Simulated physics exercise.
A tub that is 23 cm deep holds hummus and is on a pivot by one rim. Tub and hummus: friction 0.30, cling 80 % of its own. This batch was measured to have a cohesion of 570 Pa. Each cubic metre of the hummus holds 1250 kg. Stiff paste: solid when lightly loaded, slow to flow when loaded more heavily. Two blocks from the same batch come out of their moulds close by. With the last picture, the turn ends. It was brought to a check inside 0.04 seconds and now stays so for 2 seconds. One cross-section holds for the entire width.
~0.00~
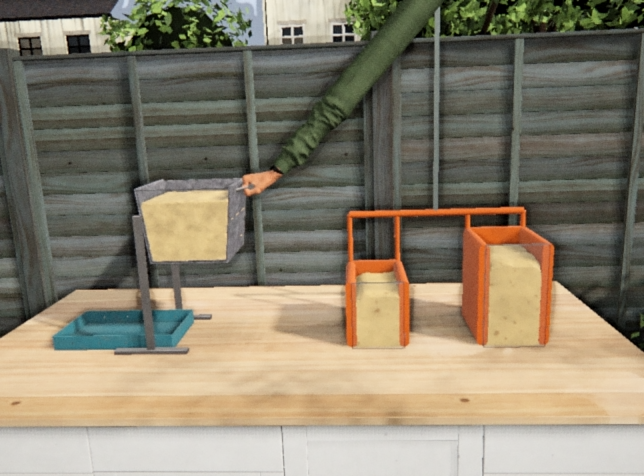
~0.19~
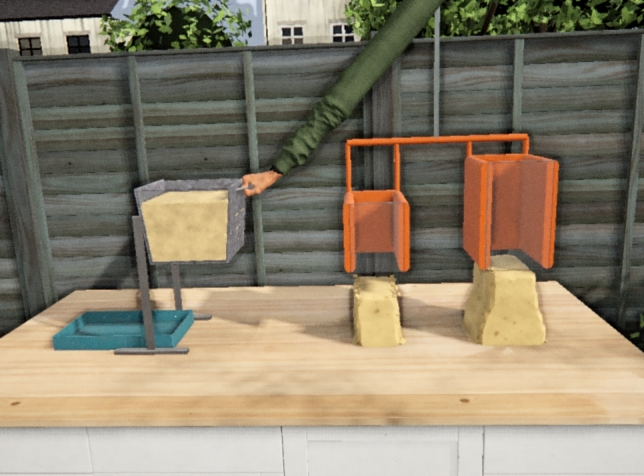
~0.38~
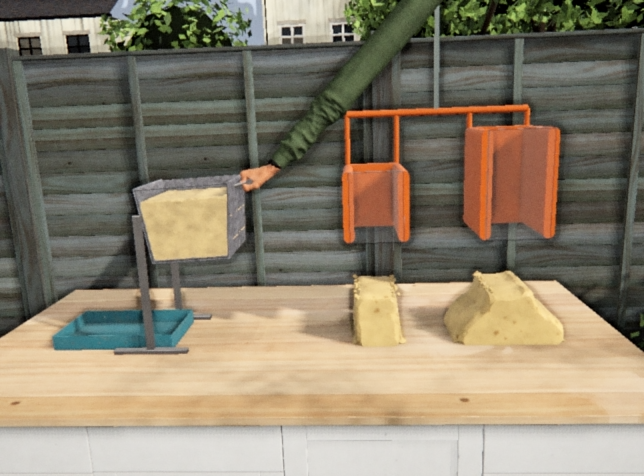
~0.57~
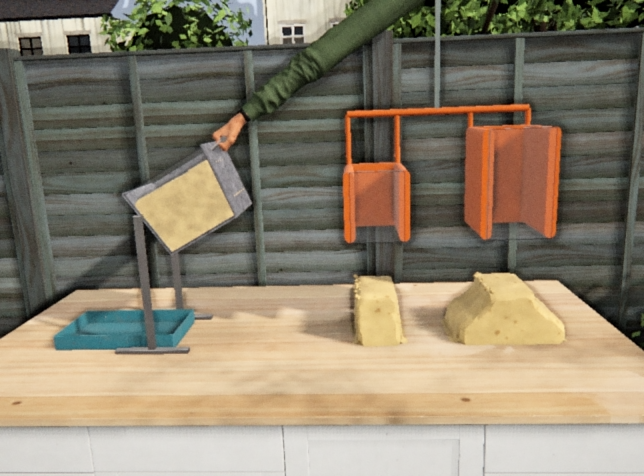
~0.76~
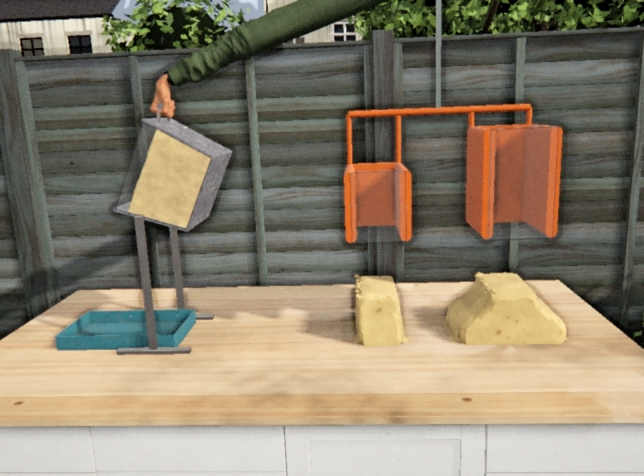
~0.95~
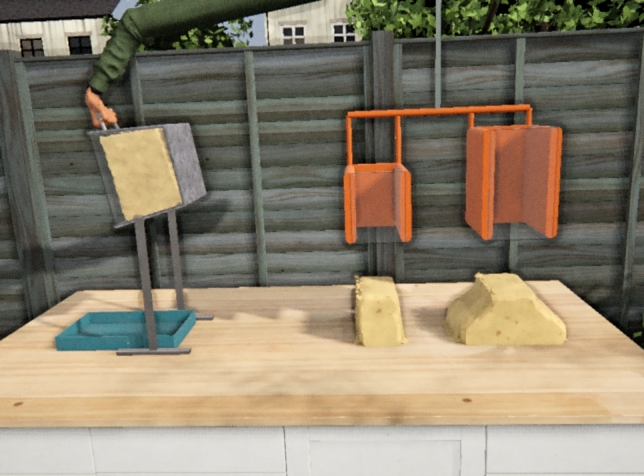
On a garden worktop, orange moulds lift off two hummus blocks, the right one slumping, before a green-sleeved arm tilts a tub leftward.
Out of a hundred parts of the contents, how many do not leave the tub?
Around 0 in every hundred.
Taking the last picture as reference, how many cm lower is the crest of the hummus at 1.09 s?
I reckon it's close to 6 cm.
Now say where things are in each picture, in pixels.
The first frame shows handle-side rim at (228, 187), tilt 0 degrees; top of the hummus at (211, 201); blocks stand 18 cm, 27 cm (left to right).
The second frame shows handle-side rim at (228, 187), tilt 0 degrees; top of the hummus at (211, 201); blocks stand 17 cm, 24 cm (left to right).
The third frame shows handle-side rim at (226, 183), tilt 3 degrees; top of the hummus at (221, 197); blocks stand 17 cm, 18 cm (left to right).
The fourth frame shows handle-side rim at (200, 147), tilt 28 degrees; top of the hummus at (207, 162); blocks stand 17 cm, 17 cm (left to right).
The fifth frame shows handle-side rim at (142, 122), tilt 66 degrees; top of the hummus at (156, 132); blocks stand 17 cm, 17 cm (left to right).
The sixth frame shows handle-side rim at (89, 135), tilt 99 degrees; top of the hummus at (153, 130); blocks stand 17 cm, 17 cm (left to right).
After 1.09 s, the tub is at 99 degrees and holds 78 %.
After 1.26 s, the tub is at 99 degrees and holds 33 %.
After 1.43 s, the tub is at 99 degrees and holds 19 %.
After 1.60 s, the tub is at 99 degrees and holds 0 %.
After 2.95 s, at the end, the tub is at 99 degrees and holds 0 %.
